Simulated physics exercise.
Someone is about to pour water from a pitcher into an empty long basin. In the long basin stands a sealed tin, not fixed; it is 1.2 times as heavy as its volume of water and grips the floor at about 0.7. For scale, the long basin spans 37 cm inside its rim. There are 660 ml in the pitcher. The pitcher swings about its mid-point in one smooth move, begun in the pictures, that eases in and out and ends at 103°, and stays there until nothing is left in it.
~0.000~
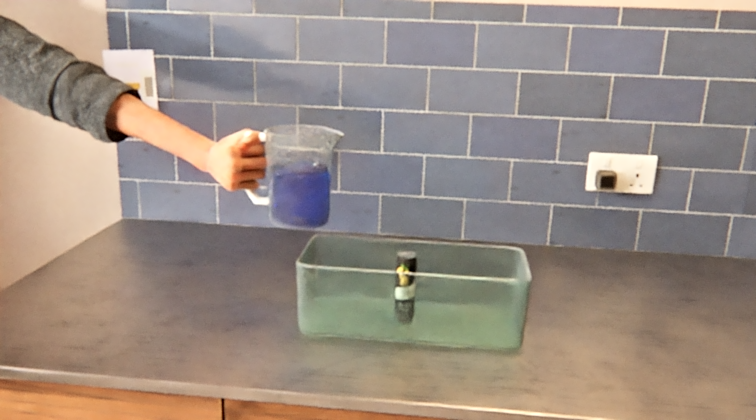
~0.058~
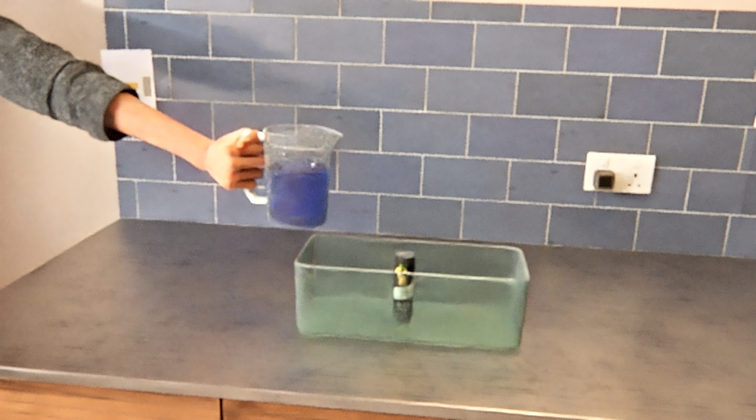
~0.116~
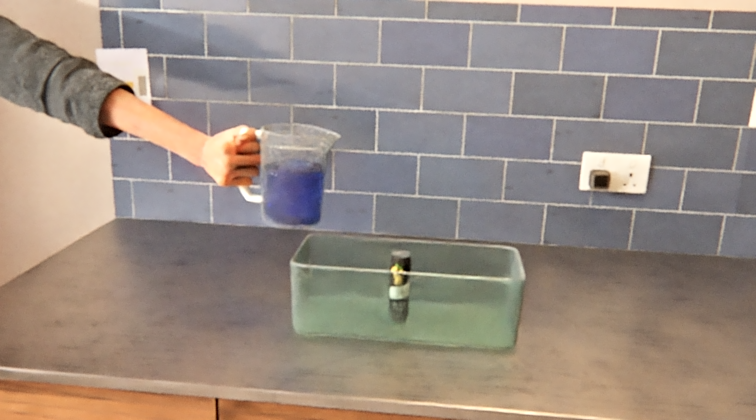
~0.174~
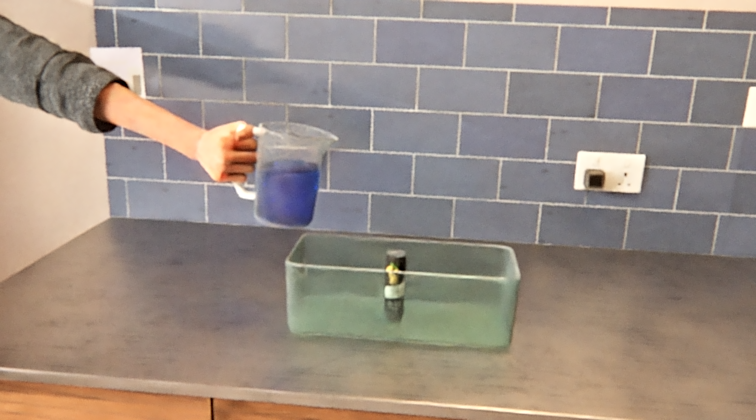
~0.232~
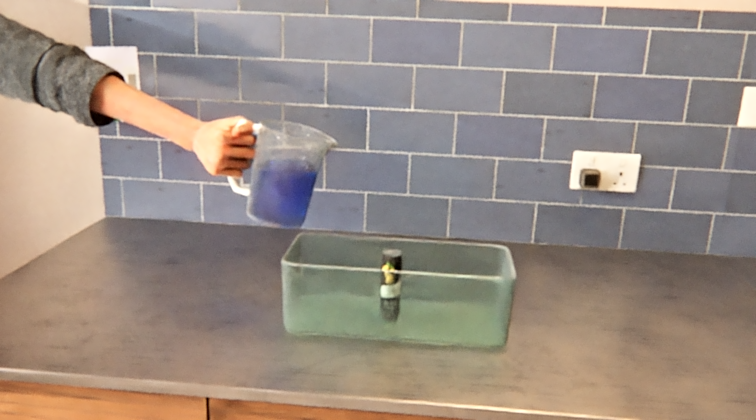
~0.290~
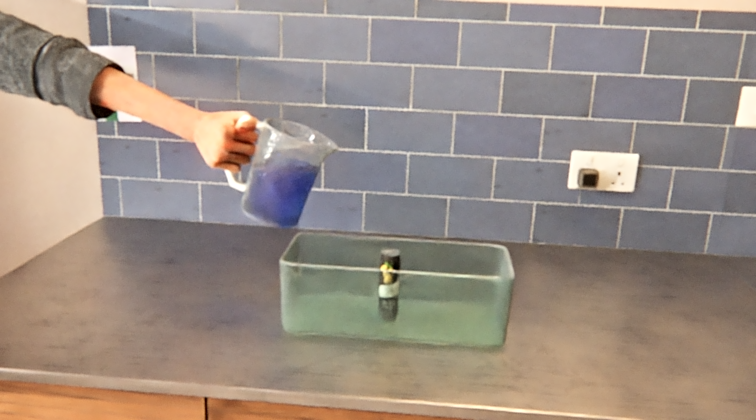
A hand holds a clear pitcher of blue water upright, above and to the left of a long glass basin with a small dark tin standing inside. The pitcher slowly leans to the right, slightly at first and then more steeply, as the whole view drifts a little and the basin stays on the counter.
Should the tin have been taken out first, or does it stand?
It keeps standing.
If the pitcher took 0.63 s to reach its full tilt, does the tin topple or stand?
Then it keeps standing.
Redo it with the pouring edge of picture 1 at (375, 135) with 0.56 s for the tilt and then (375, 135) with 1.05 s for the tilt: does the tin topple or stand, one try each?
First it topples; then it topples.
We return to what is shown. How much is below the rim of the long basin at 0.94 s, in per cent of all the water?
Near 40 in a hundred.
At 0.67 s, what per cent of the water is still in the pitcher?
Some 94 per cent.
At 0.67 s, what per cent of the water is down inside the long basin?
Some 0 per cent.
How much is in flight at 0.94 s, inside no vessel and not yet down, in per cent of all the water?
Some 18 per cent.
After 0.67 s the tilt is 73° and 94 per cent is still to pour; the tin stands where it began.
After 0.94 s the tilt is 100° and 42 per cent is still to pour; the tin stands where it began.
After 1.24 s the tilt is 103° and 6 per cent is still to pour; the tin stands where it began.
After 1.55 s the tilt is 103° and 0 per cent is still to pour; the tin stands where it began.
In the end the tin stands where it began.
